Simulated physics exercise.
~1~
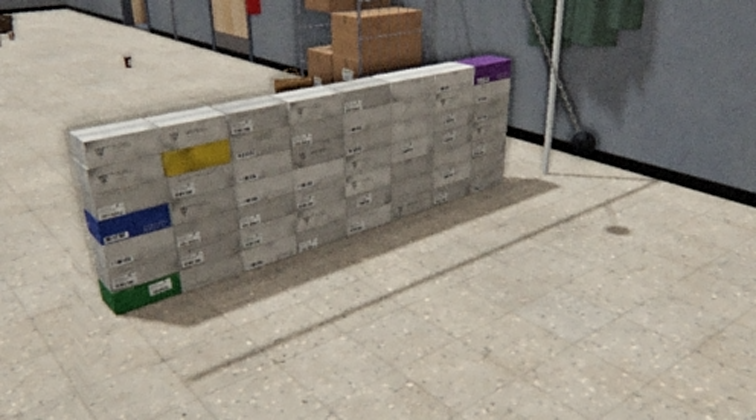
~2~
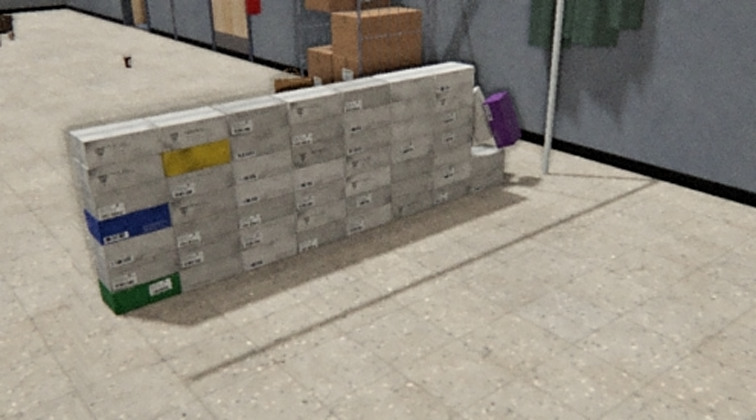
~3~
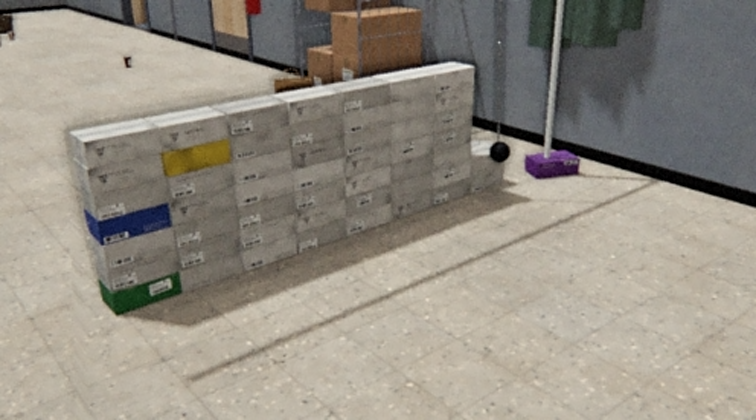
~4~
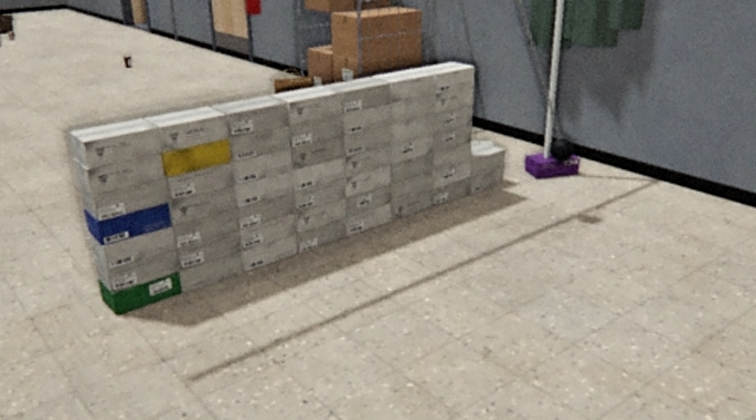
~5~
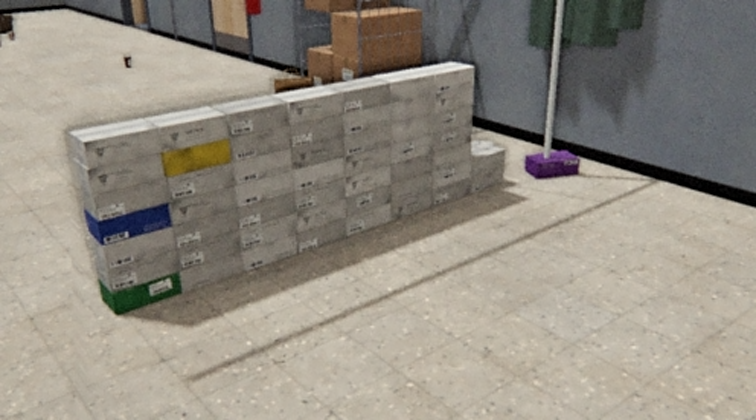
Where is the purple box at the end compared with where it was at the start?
At the start it sits on top of the right end of the wall of boxes. At the end it lies on the floor to the right of the wall, near the pole.
